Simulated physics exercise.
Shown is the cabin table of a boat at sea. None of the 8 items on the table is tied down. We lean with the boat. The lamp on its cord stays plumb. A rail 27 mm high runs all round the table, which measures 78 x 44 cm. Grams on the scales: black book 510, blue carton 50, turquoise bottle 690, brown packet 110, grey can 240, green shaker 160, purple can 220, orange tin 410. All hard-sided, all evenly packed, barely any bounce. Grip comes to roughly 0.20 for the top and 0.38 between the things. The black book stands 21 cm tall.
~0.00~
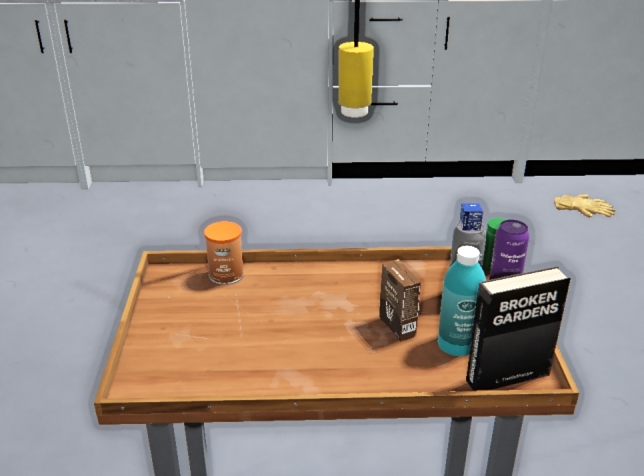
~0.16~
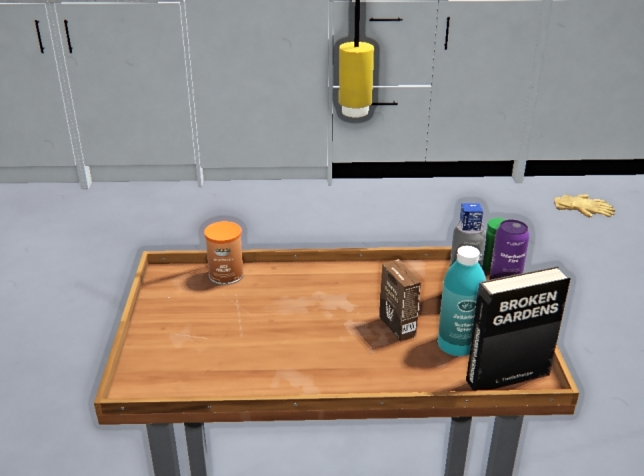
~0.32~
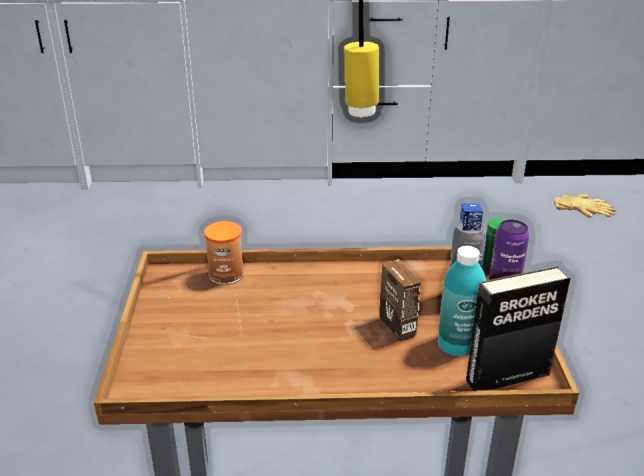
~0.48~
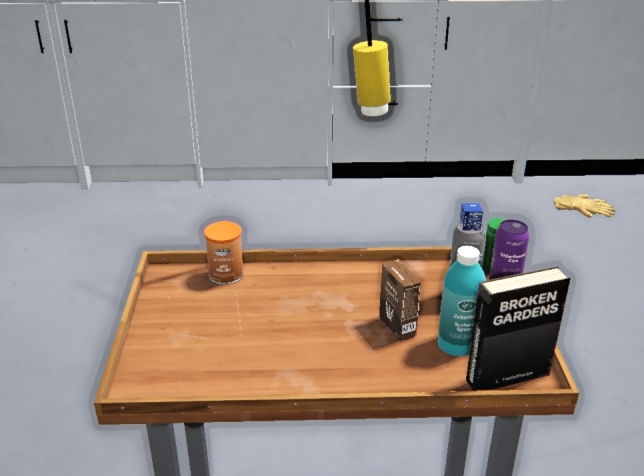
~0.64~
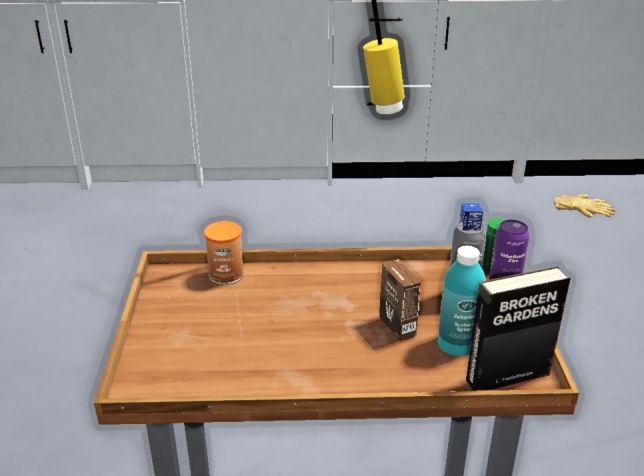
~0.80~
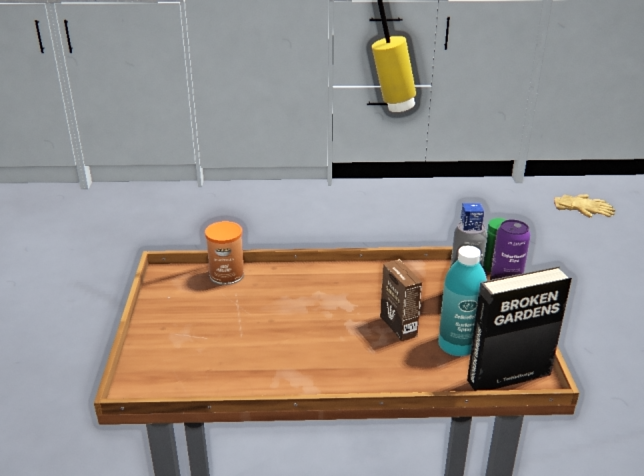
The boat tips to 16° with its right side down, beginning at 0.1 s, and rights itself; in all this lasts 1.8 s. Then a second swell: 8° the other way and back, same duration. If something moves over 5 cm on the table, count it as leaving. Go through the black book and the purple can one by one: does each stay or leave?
Black book - it stays; purple can - it stays.
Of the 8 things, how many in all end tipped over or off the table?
0.
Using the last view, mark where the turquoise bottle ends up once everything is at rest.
Close to pixel (531, 299) in the final view.
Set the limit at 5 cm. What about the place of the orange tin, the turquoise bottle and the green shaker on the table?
In short, the orange tin leaves its position, the turquoise bottle leaves its position, the green shaker stays close to home.
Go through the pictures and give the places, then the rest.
In the first picture, boat level; black book (516, 331); purple can (508, 263).
In the second picture, boat level; brown packet (399, 300).
In the third picture, boat heeled 2°, right side down; orange tin (225, 253).
In the fourth picture, boat heeled 6°, right side down; blue carton (471, 217); turquoise bottle (463, 300).
In the fifth picture, boat heeled 10°, right side down; brown packet (399, 300).
In the sixth picture, boat heeled 14°, right side down; black book (517, 331); purple can (509, 263).
By 1.00 s, boat heeled 16°, right side down; brown packet 2 cm from its spot; blue carton 2 cm from its spot; grey can 2 cm from its spot.
By 1.30 s, boat heeled 12°, right side down; brown packet 12 cm from its spot; turquoise bottle 10 cm from its spot; orange tin 10 cm from its spot.
By 1.50 s, boat heeled 7°, right side down; brown packet 18 cm from its spot; orange tin 17 cm from its spot; turquoise bottle 13 cm from its spot.
When it is over (4.2 s), not toppled but over 5 cm from the start, turquoise bottle, brown packet and orange tin; the other 5 within 5 cm of the start. In the last view, black book near (524, 331), purple can near (513, 263).
